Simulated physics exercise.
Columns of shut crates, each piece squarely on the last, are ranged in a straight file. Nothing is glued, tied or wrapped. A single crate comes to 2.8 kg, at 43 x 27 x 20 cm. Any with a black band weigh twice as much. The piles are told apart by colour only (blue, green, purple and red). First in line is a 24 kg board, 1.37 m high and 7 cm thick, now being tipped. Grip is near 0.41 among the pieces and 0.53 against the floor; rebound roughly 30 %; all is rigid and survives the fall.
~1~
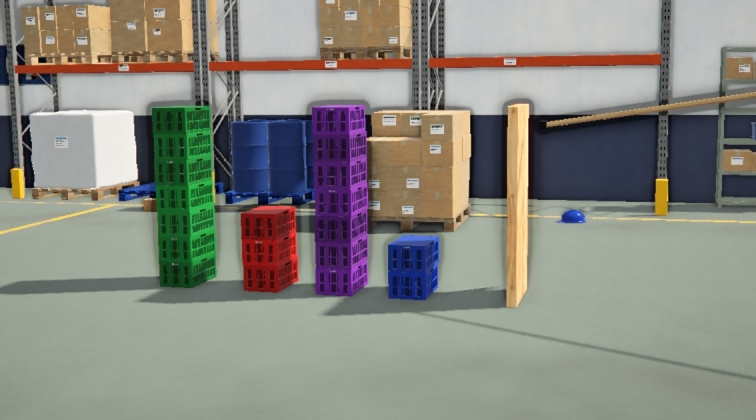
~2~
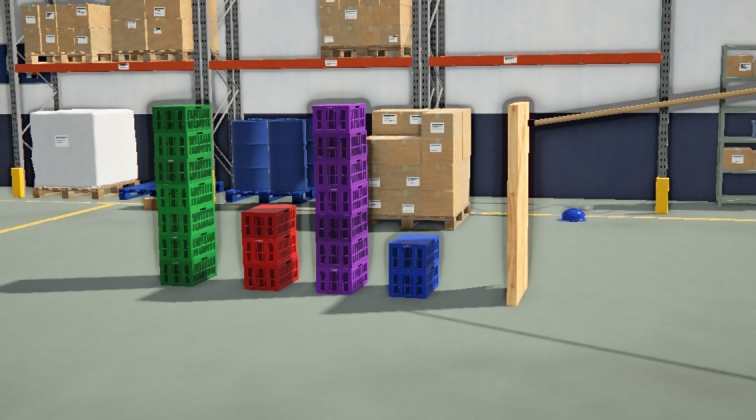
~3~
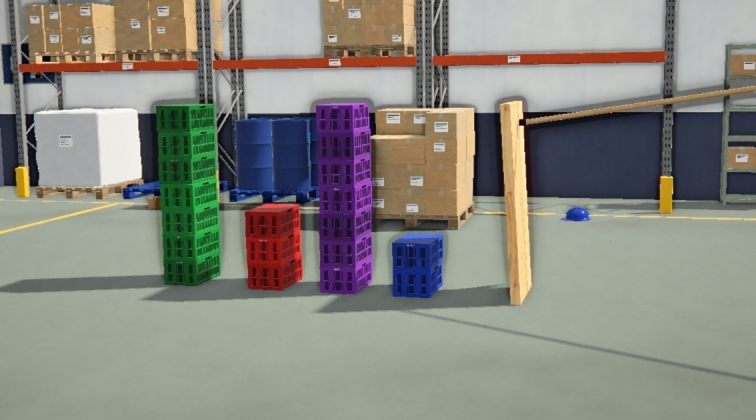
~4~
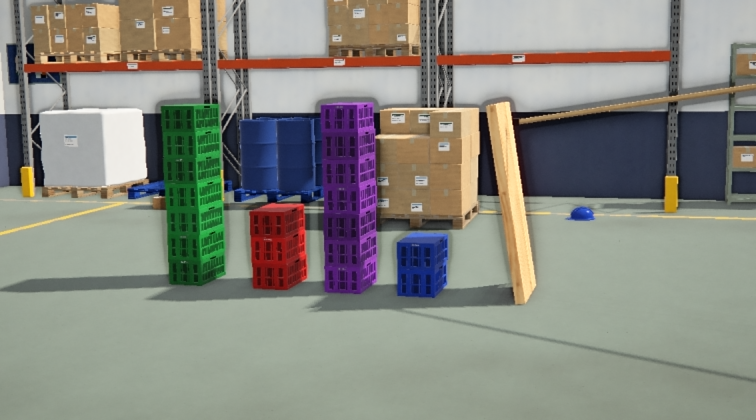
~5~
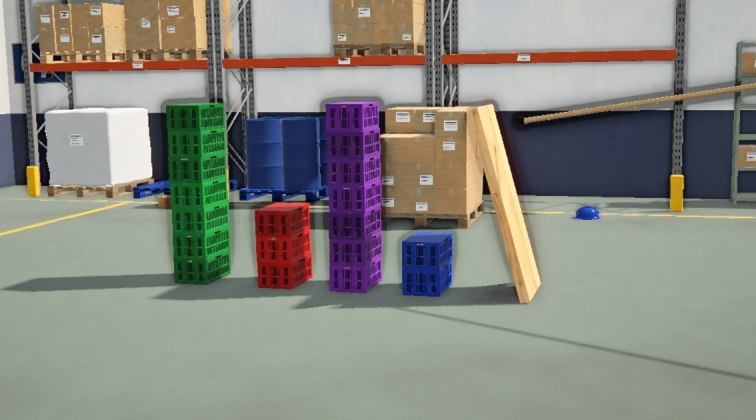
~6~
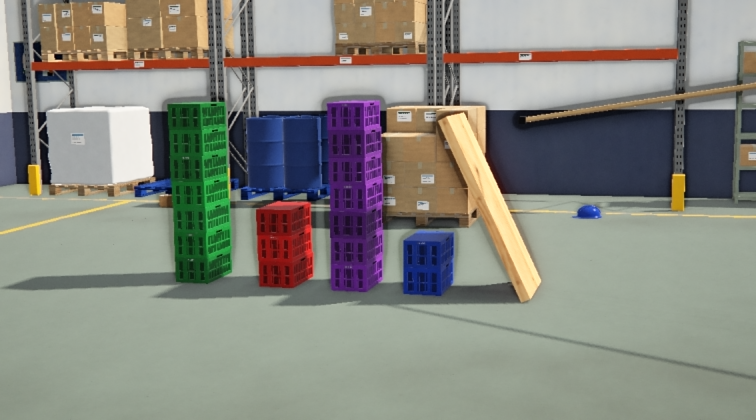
At the start, a wooden board stands upright at the right of a row of blue, purple, red and green crate stacks in a warehouse. A long pole moves in from the right, meets the board's upper part and pushes it leftward, then stops while the board leans further left, the stacks unmoved.
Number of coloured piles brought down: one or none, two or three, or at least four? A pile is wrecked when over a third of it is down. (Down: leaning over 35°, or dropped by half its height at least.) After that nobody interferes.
Lost: No more than one.
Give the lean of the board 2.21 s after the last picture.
Some 60° from upright.
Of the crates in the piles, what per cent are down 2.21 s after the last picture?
At that moment 15 per cent.
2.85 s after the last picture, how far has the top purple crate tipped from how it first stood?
Roughly 180°.
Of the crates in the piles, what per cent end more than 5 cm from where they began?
20 per cent.
Then, 0.51 s later than the last frame, board 68° from upright; none of the 19 crates down, 8 disturbed; top purple crate moved 6 cm; top blue crate moved 26 mm.
Then, 2.21 s later than the last frame, board 62° from upright; 3 of the 19 crates down; top purple crate tilted 74°, 36 cm lower; top blue crate moved 27 mm.
Then, 2.85 s later than the last frame, board 64° from upright; 3 of the 19 crates down; top purple crate upside down; top blue crate moved 28 mm.
When it is over, board 64° from upright; 3 of the 19 crates down; top purple crate upside down; top blue crate moved 28 mm. Wrecked, purple. In pixels of the last frame, middles, top purple crate near (644, 286), top blue crate near (426, 250).
